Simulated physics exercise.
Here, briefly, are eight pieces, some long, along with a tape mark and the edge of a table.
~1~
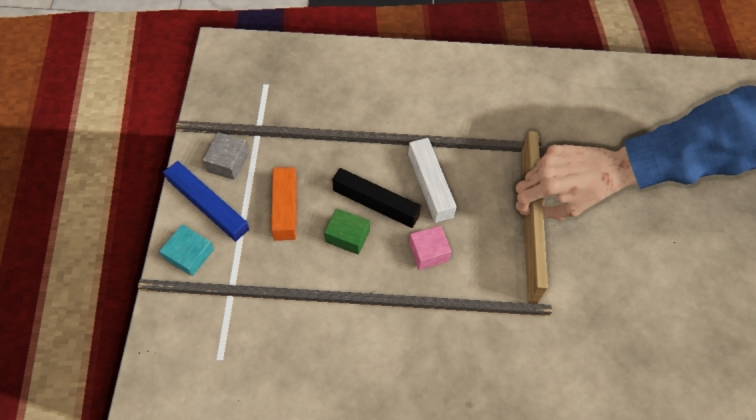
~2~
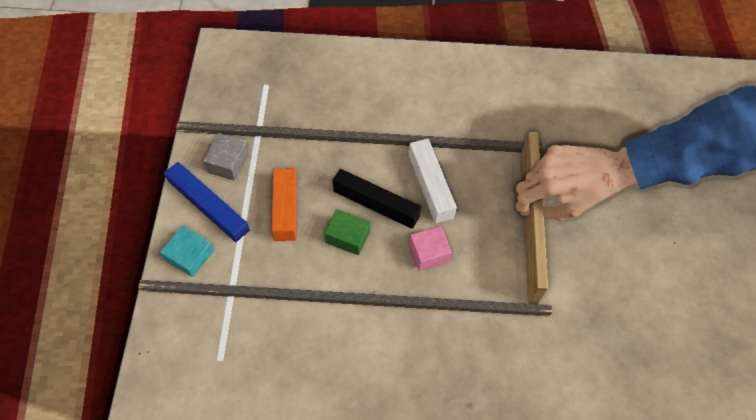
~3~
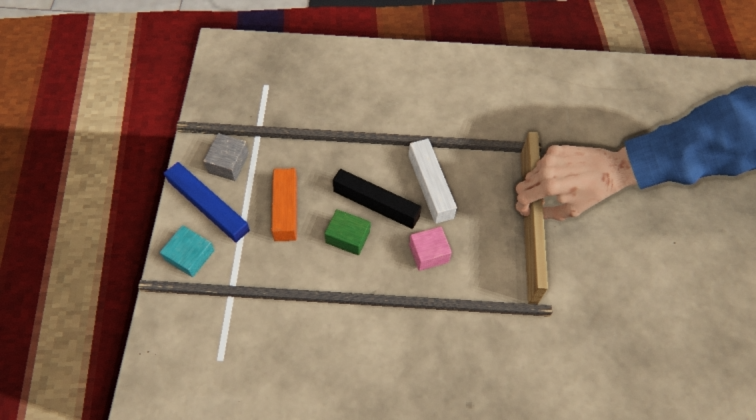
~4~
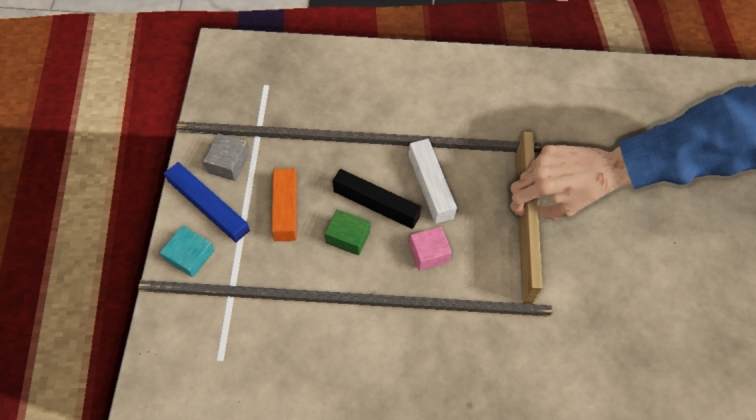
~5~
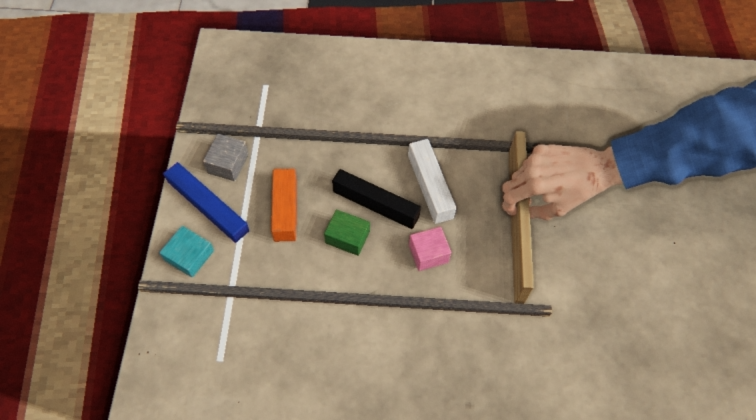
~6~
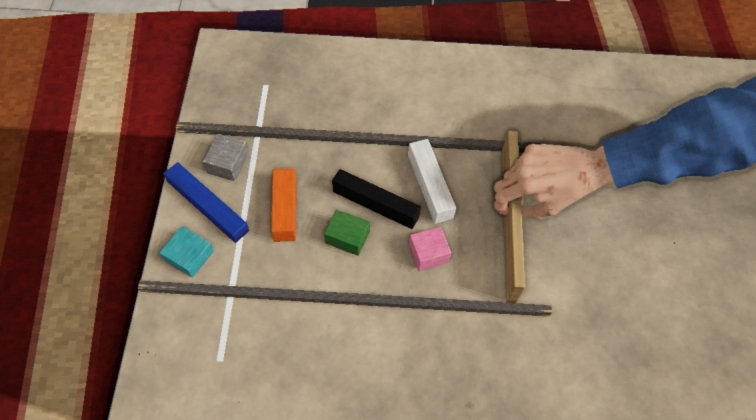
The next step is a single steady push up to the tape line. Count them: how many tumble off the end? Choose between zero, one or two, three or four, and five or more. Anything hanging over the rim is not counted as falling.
The count is one or two.
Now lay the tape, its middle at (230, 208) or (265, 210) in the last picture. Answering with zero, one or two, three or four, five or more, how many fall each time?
In turn: 1 or 2; one or two.
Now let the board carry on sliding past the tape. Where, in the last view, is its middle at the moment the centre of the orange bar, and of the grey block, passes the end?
The middle would be close to (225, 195) and then close to (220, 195).
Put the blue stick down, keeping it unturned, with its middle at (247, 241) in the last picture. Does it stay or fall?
So it does not drop, then.
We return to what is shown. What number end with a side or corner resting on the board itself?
Looks like 2 of them, all told.
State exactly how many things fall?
It comes to 1.
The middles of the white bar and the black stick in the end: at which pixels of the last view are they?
Final positions: Near (240, 167); near (221, 172).
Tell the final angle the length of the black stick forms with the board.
Angle: Close to 0 degrees.
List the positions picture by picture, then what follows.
Turquoise block (187, 250); blue stick (206, 201); grey block (226, 156); board (533, 215); tape (245, 208), in the first frame.
Blue stick (206, 201); board (533, 215), in the second frame.
Grey block (227, 157); white bar (432, 181), in the third frame.
Turquoise block (188, 251); pink block (430, 249), in the fourth frame.
Blue stick (206, 202); black stick (376, 199), in the fifth frame.
Turquoise block (187, 252); blue stick (206, 202); grey block (226, 158); board (512, 214); tape (245, 209), in the sixth frame.
Soon after, none off yet; turquoise block at rest near (187, 252); blue stick at rest near (206, 202); grey block at rest near (226, 158).
Then, none off yet; turquoise block at rest near (183, 254); blue stick moved a little near (159, 181); grey block at rest near (219, 153).
At rest, the number that fall off is one or two; fallen, blue stick.
